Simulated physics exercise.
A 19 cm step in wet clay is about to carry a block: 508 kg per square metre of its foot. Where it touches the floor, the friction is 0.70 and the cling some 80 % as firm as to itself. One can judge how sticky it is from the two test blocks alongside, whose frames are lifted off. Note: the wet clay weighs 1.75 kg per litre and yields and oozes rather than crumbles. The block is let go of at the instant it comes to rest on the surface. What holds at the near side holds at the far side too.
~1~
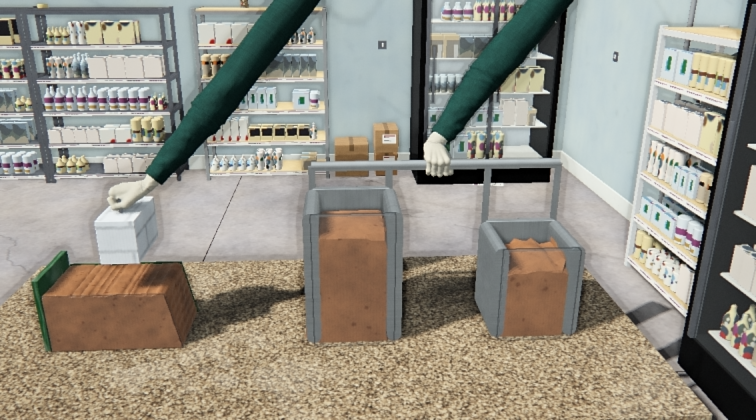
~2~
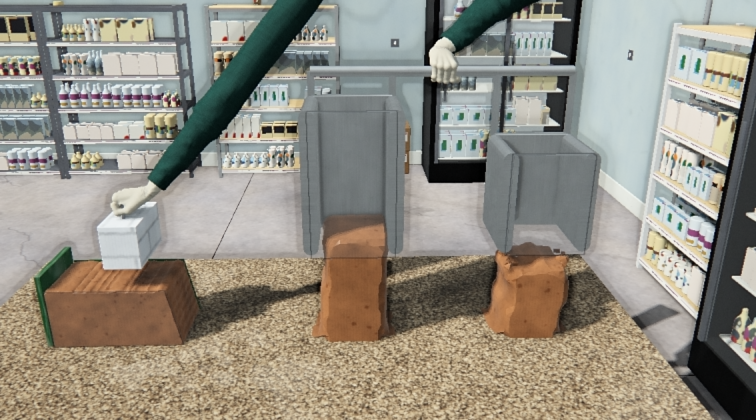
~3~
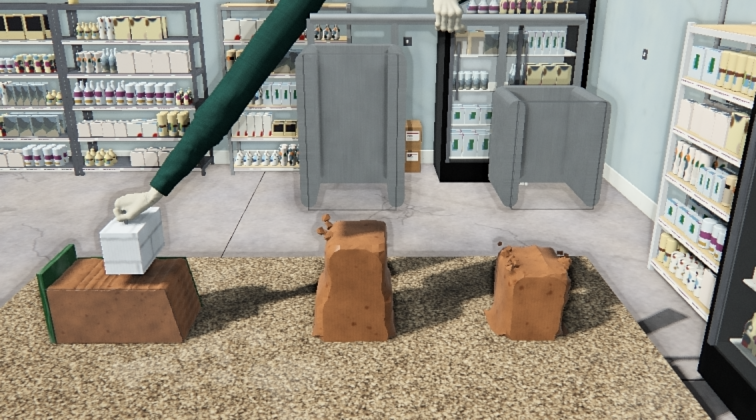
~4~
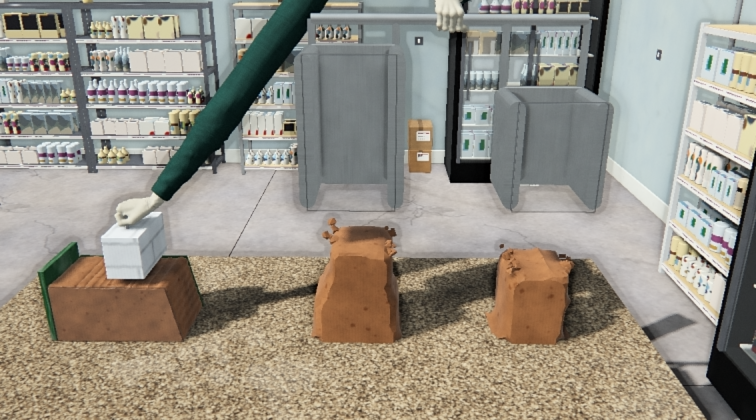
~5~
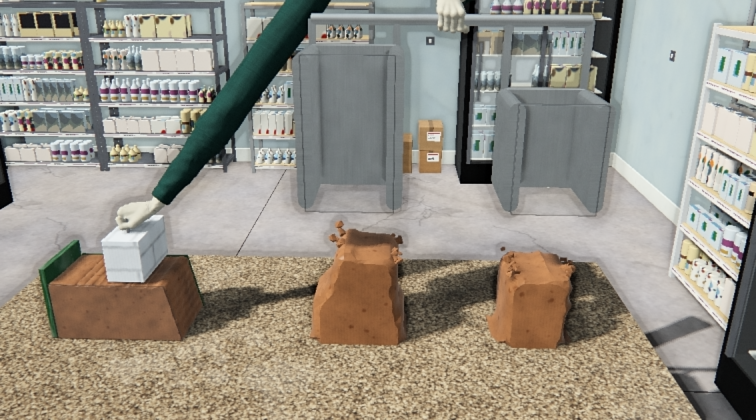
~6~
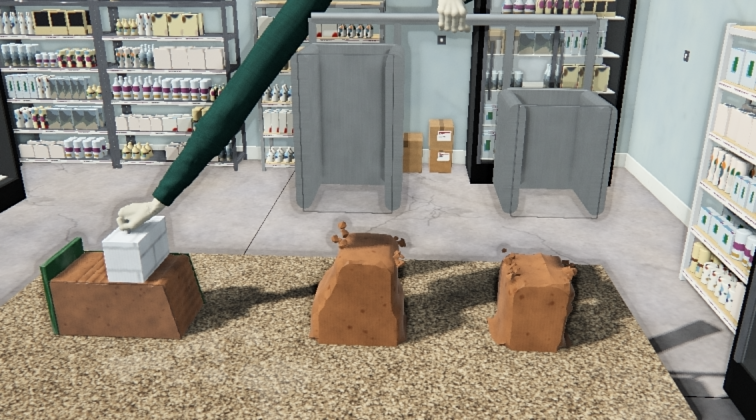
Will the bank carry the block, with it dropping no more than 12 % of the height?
Caves in.
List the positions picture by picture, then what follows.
In the first picture, highest point of the wet clay at (73, 296); test blocks 38 cm, 25 cm high (left to right).
In the second picture, highest point of the wet clay at (75, 292); test blocks 37 cm, 25 cm high (left to right).
In the third picture, highest point of the wet clay at (77, 289); test blocks 34 cm, 25 cm high (left to right).
In the fourth picture, highest point of the wet clay at (77, 287); test blocks 32 cm, 25 cm high (left to right).
In the fifth picture, highest point of the wet clay at (78, 285); test blocks 31 cm, 25 cm high (left to right).
In the sixth picture, highest point of the wet clay at (78, 283); test blocks 31 cm, 25 cm high (left to right).
Another 0.15 s on from the sixth picture, the block is down by 7 % of the bank's height and leans 2 degrees.
Another 0.34 s on from the sixth picture, the block is down by 20 % of the bank's height and leans 8 degrees.
Another 0.52 s on from the sixth picture, the block is down by 35 % of the bank's height and leans 18 degrees.
Another 0.70 s on from the sixth picture, the block is down by 48 % of the bank's height and leans 29 degrees.
Another 0.96 s on from the sixth picture, at the end, the block is down by 51 % of the bank's height and leans 31 degrees.
